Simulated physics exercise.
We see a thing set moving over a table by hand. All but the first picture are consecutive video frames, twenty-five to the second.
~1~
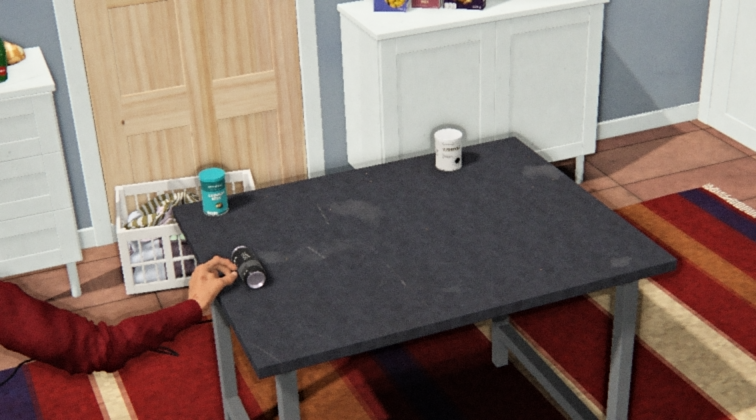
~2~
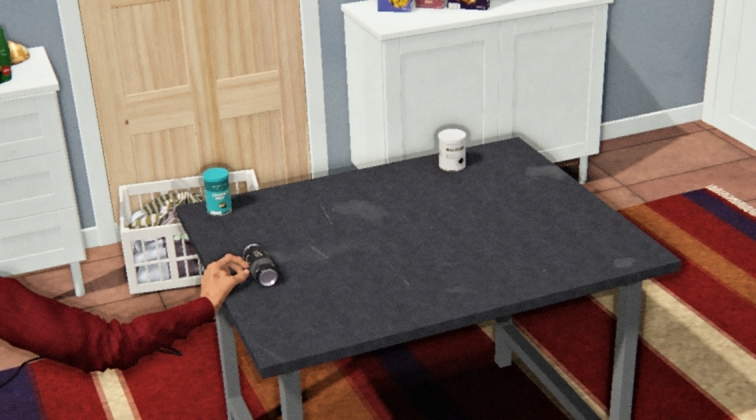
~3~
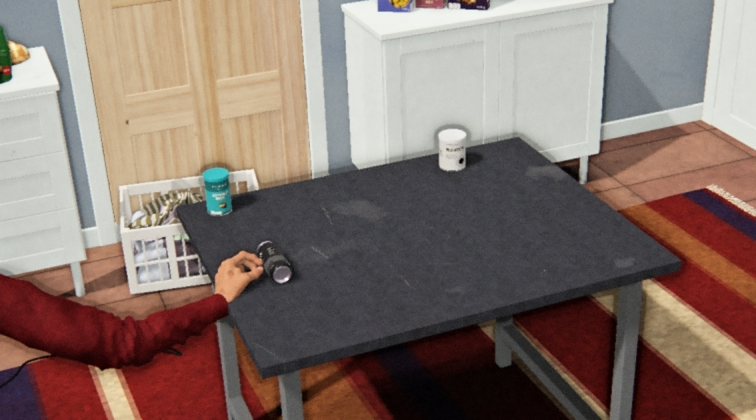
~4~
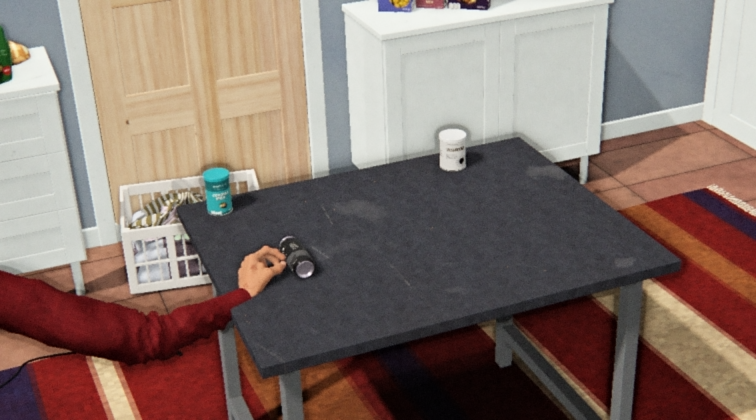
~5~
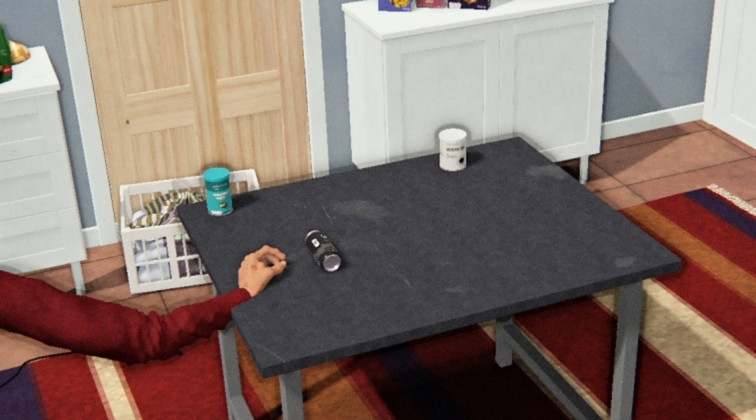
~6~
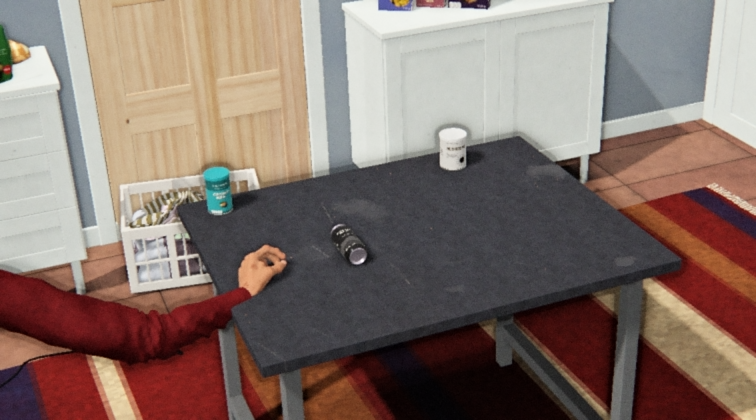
A black can lying on its side rolls rightward across a dark grey table, seen from above in a room with blue walls, white cabinets and a striped red rug. A teal can stands at the table's left corner and a white one at the far edge. A red-sleeved arm pushes the black can from the left, then the hand stays put as it rolls clear toward the middle.
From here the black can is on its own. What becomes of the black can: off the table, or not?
The black can drops to the floor.
Then, 0.20 s on from there, black can shifted well along near (466, 218).
Then, 0.60 s on from there, black can now off the table.
Then, 0.90 s on from there, things are still on the move.
Then, 1.20 s on from there, as before.
In the end, off the table, black can.
